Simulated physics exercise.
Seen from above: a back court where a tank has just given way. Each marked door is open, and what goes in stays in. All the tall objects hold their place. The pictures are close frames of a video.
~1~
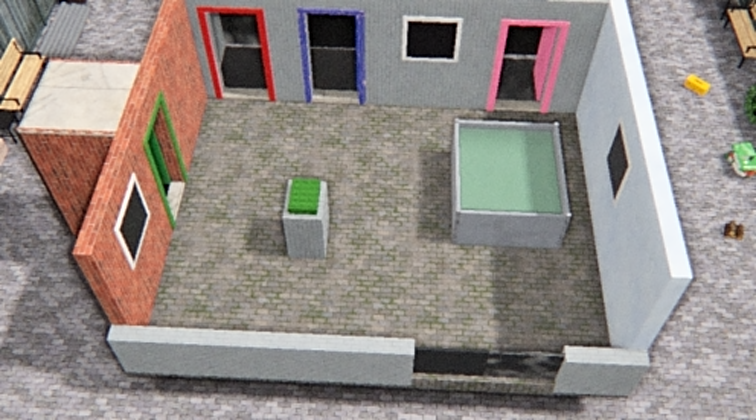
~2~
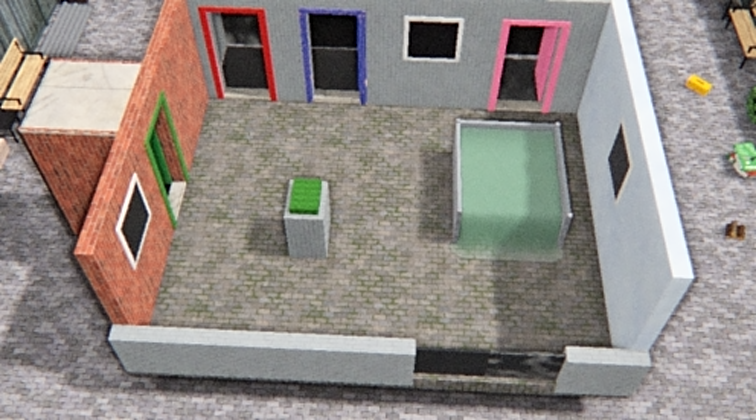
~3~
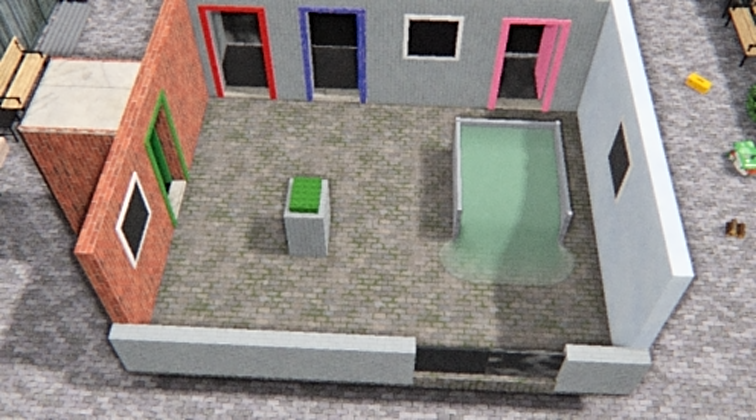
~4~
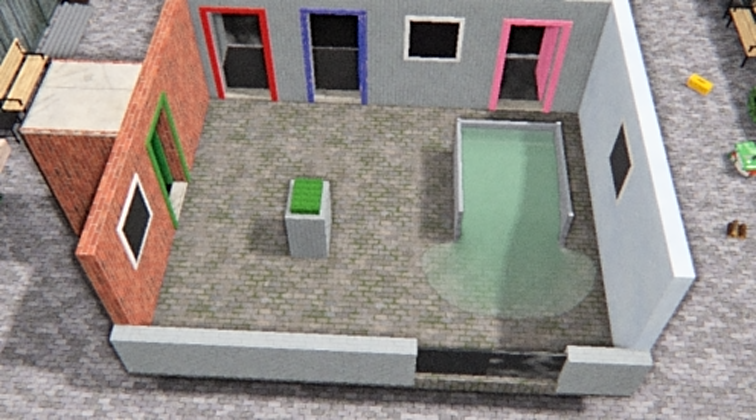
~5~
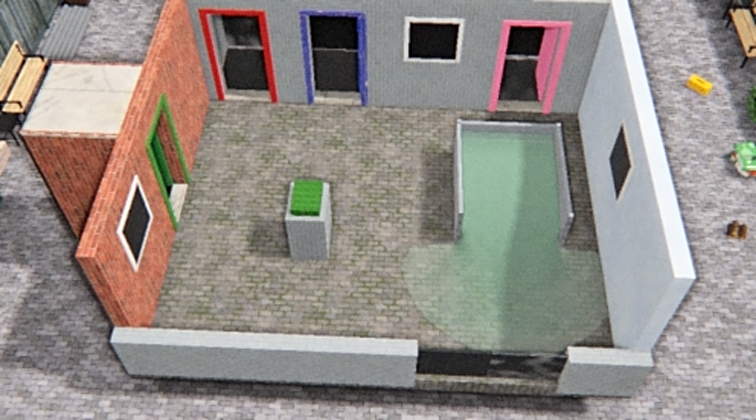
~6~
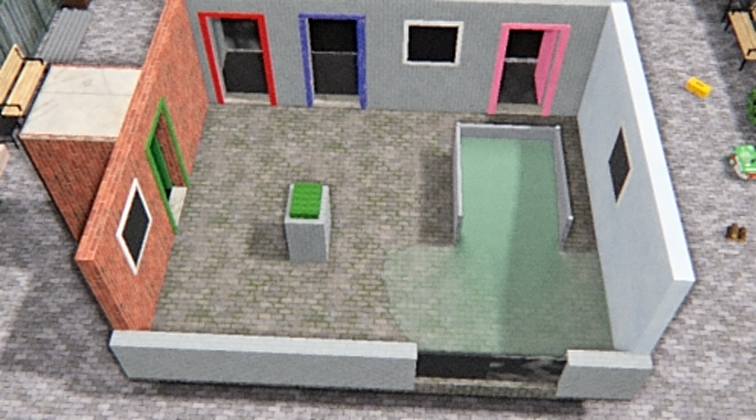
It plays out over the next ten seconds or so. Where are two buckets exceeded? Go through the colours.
The pink door lets in a lot; the blue door admits no more than that; the green door lets in a lot; the red door lets in a lot.
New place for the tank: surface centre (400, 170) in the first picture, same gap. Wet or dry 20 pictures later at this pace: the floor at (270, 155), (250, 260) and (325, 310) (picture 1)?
As listed: No water, covered, flooded.
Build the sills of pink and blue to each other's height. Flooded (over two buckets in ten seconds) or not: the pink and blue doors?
In short: The pink door stays under; the blue door floods.
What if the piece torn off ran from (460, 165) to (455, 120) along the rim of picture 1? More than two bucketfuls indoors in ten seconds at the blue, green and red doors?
The blue one passes that mark; the green one goes over; the red one is over.
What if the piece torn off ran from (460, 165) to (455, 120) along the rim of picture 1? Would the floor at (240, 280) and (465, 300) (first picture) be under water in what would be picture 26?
As listed: Dry, clear.
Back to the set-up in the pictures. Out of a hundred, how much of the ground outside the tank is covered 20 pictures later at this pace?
Near 55 in a hundred.
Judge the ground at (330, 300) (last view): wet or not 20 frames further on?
Verdict: Covered.
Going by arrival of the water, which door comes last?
That is the one in blue.
A moment on, water covers 25 % of the floor; the pink door not reached, the blue door not reached, the green door not reached, the red door not reached.
Next, water covers 30 % of the floor; the pink door not reached, the blue door not reached, the green door not reached, the red door not reached.
Then, water covers 55 % of the floor; the pink door not reached, the blue door not reached, the green door wet at the sill, nothing in, the red door not reached.
Later, water covers 90 % of the floor; the pink door over two buckets in, the blue door wet at the sill, nothing in, the green door over two buckets in, the red door under two buckets in.
In the end, water covers 100 % of the floor; the pink door over two buckets in, the blue door wet at the sill, nothing in, the green door over two buckets in, the red door over two buckets in.
